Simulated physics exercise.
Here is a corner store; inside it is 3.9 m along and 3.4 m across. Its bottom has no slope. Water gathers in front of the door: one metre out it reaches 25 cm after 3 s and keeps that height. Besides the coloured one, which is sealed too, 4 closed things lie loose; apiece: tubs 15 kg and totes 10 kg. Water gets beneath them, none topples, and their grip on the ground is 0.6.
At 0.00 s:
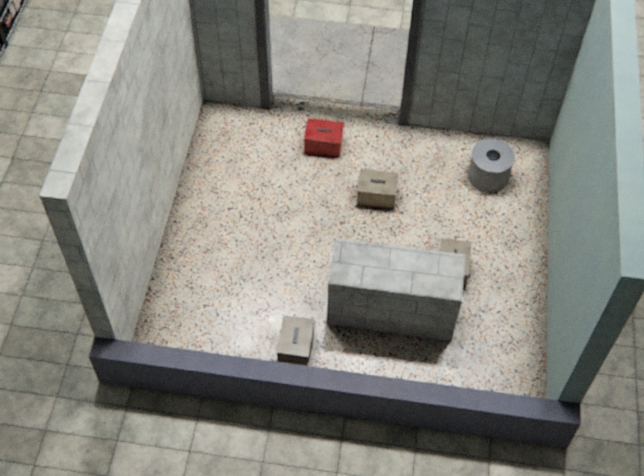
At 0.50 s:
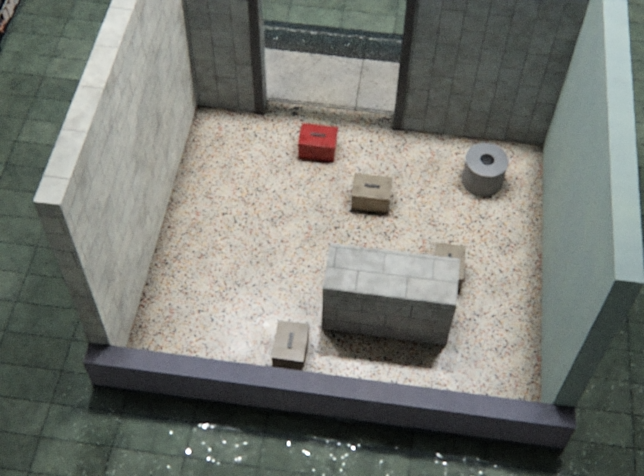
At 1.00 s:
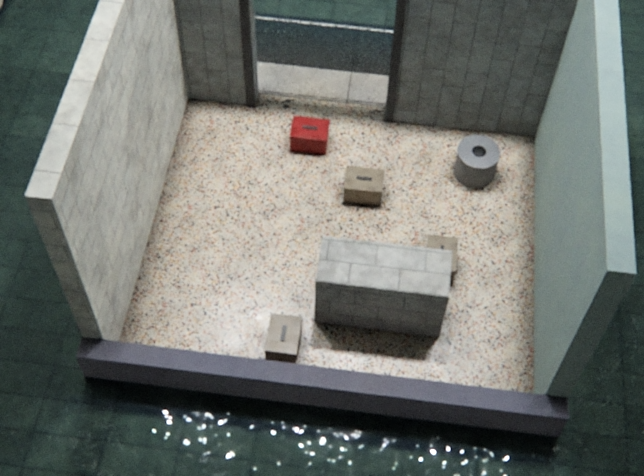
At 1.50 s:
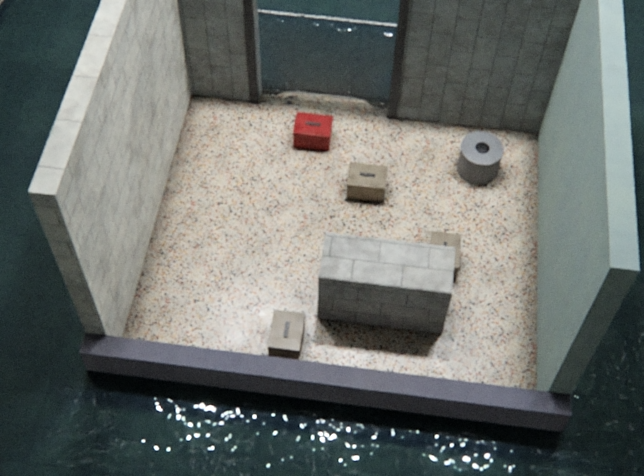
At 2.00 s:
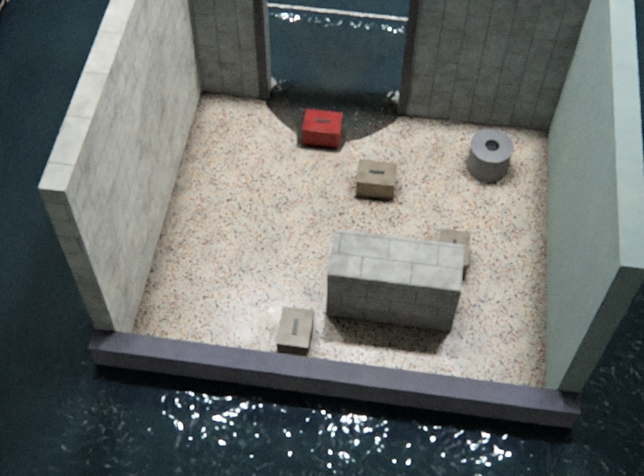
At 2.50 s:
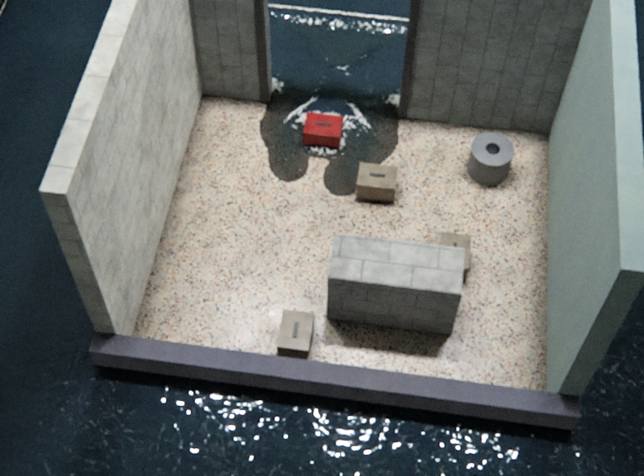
Dark water spread over the paved ground around a small walled room, then came in through the doorway and surrounded the red box, while everything on the speckled floor stayed in place.
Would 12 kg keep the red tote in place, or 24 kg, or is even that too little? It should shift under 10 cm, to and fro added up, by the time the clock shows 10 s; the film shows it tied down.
Verdict: Neither weight holds it.
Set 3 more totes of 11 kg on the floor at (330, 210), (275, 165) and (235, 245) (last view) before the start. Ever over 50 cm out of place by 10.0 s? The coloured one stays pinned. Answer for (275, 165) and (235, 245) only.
In turn: Over, more.
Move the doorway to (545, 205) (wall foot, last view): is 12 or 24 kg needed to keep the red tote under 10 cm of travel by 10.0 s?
In that case neither load is enough.
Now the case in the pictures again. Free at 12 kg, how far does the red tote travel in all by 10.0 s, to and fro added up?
Some 300 cm in all.
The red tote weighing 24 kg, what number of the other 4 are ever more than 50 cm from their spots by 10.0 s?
I count 3.
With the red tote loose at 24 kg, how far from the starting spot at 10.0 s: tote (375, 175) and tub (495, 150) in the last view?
In that order: 250 cm, 20 cm.
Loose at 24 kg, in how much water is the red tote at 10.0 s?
About 17 cm.
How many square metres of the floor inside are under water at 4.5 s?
About 9.5 m2.
After 3.5 s the red tote would be 88 cm from its start with 12 kg and 25 cm from its start with 24 kg; 9 cm of water round it then.
After 4.5 s the red tote would be 173 cm from its start with 12 kg and 67 cm from its start with 24 kg; 8 cm of water round it then.
After 7.0 s the red tote would be 261 cm from its start with 12 kg and 85 cm from its start with 24 kg; 9 cm of water round it then.
After 10.0 s the red tote would be 247 cm from its start with 12 kg and 131 cm from its start with 24 kg; 17 cm of water round it then.
